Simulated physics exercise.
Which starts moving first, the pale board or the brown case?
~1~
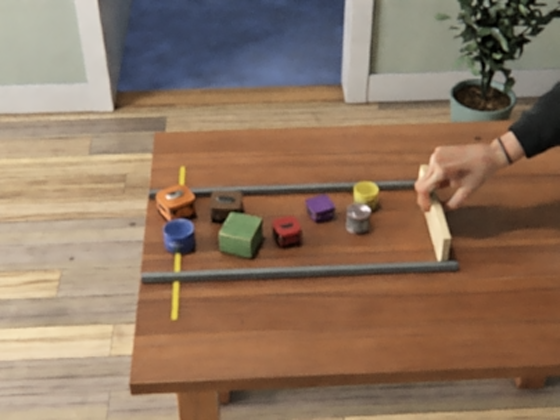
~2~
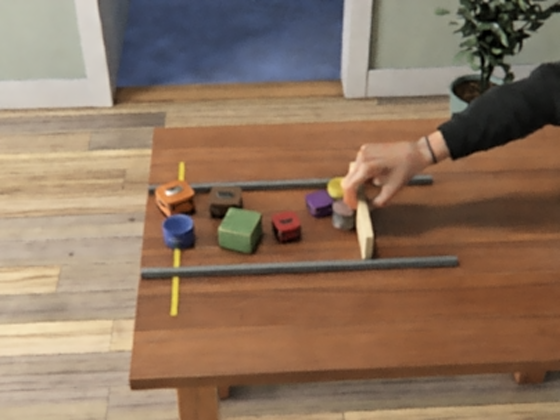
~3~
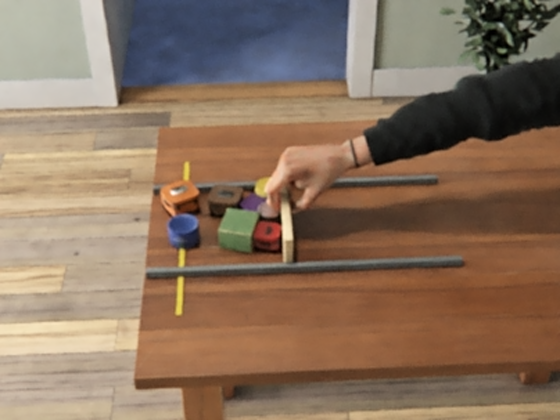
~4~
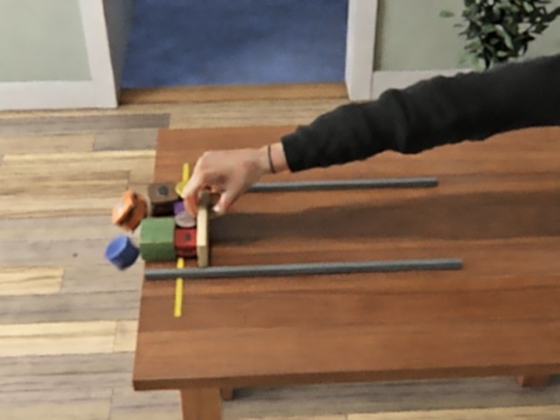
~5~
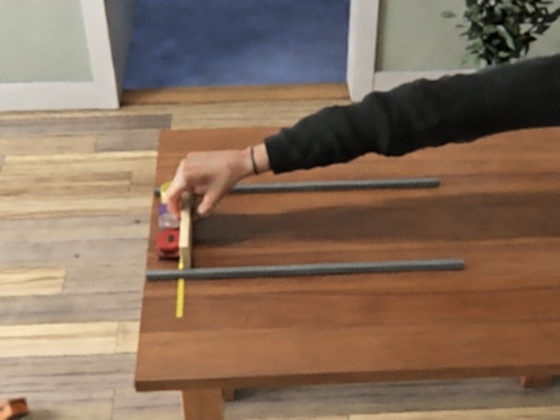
The pale board starts moving first, pushed left by the hand. The brown case stays in its place until later, when the sweep carries it along.
